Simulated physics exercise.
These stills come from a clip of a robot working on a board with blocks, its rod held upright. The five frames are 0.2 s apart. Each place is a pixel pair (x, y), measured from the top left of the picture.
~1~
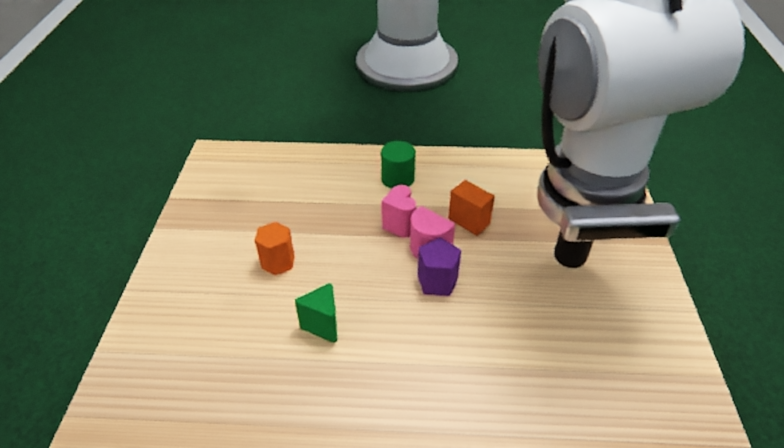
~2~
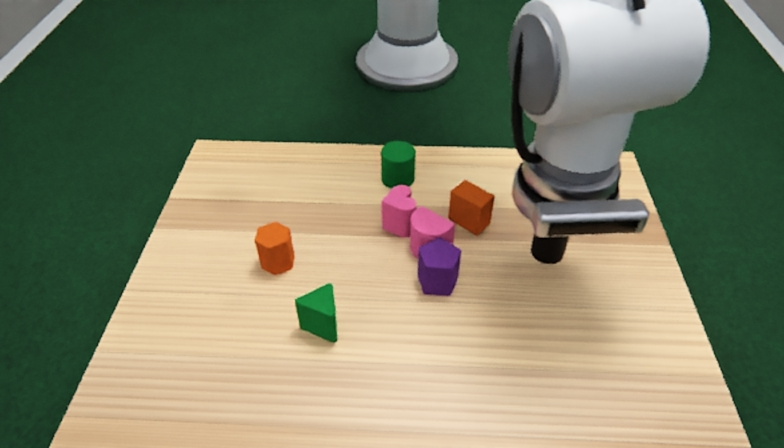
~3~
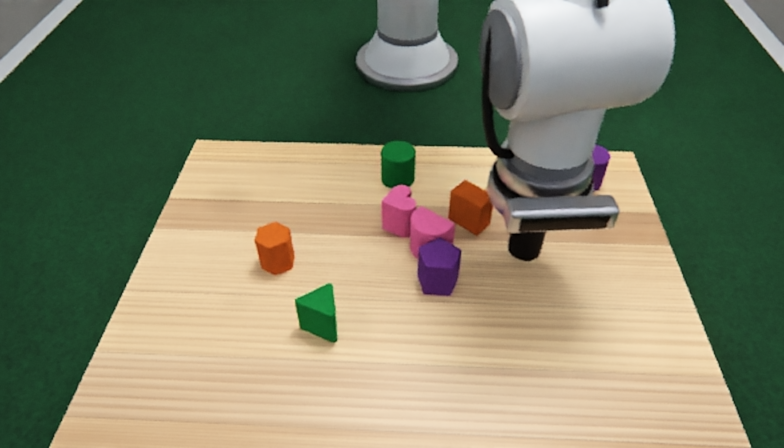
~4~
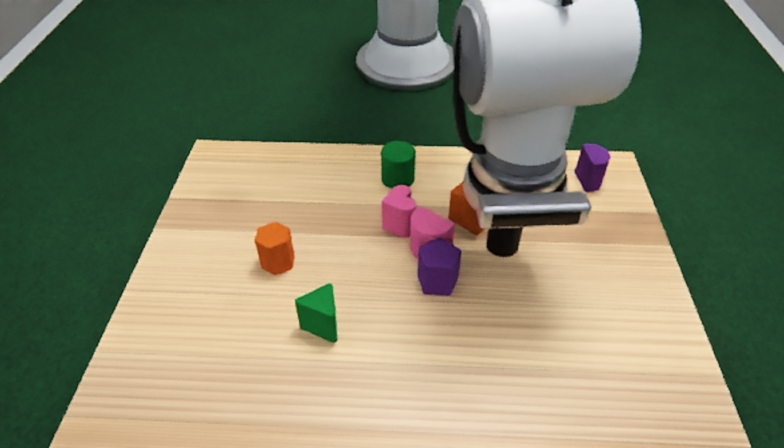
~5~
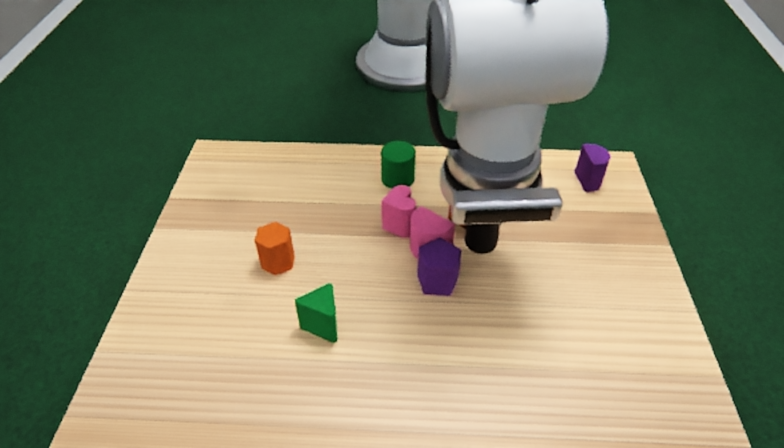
In the video, a robot arm with a black rod moves steadily left over a wooden board of colored blocks, uncovering a purple block at the upper right and nearing the pink and purple blocks, which stay still.
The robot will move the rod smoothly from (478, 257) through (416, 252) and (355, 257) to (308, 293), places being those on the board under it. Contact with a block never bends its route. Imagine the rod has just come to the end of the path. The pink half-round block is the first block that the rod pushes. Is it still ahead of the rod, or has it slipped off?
Beside or behind it.
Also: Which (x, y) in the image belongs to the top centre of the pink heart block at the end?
Its top middle is near (382, 191).
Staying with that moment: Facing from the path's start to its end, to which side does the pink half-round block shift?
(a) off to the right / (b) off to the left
a (off to the right)
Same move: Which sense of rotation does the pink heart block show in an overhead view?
Prediction: Clockwise.
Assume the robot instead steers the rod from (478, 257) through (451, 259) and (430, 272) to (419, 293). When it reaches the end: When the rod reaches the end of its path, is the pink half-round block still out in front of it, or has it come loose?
No longer ahead of the rod.
The first path, step by step. One third of the way, rod (416, 237); pink heart block (382, 191), turned 65° clockwise; pink half-round block (376, 218).
Two thirds of the way, rod (354, 243); pink heart block (382, 191), turned 65° clockwise; pink half-round block (318, 215), turned 25° clockwise.
At the end, rod (306, 279); pink heart block (382, 191), turned 65° clockwise; pink half-round block (310, 218), turned 60° clockwise; purple pentagonal block unmoved.
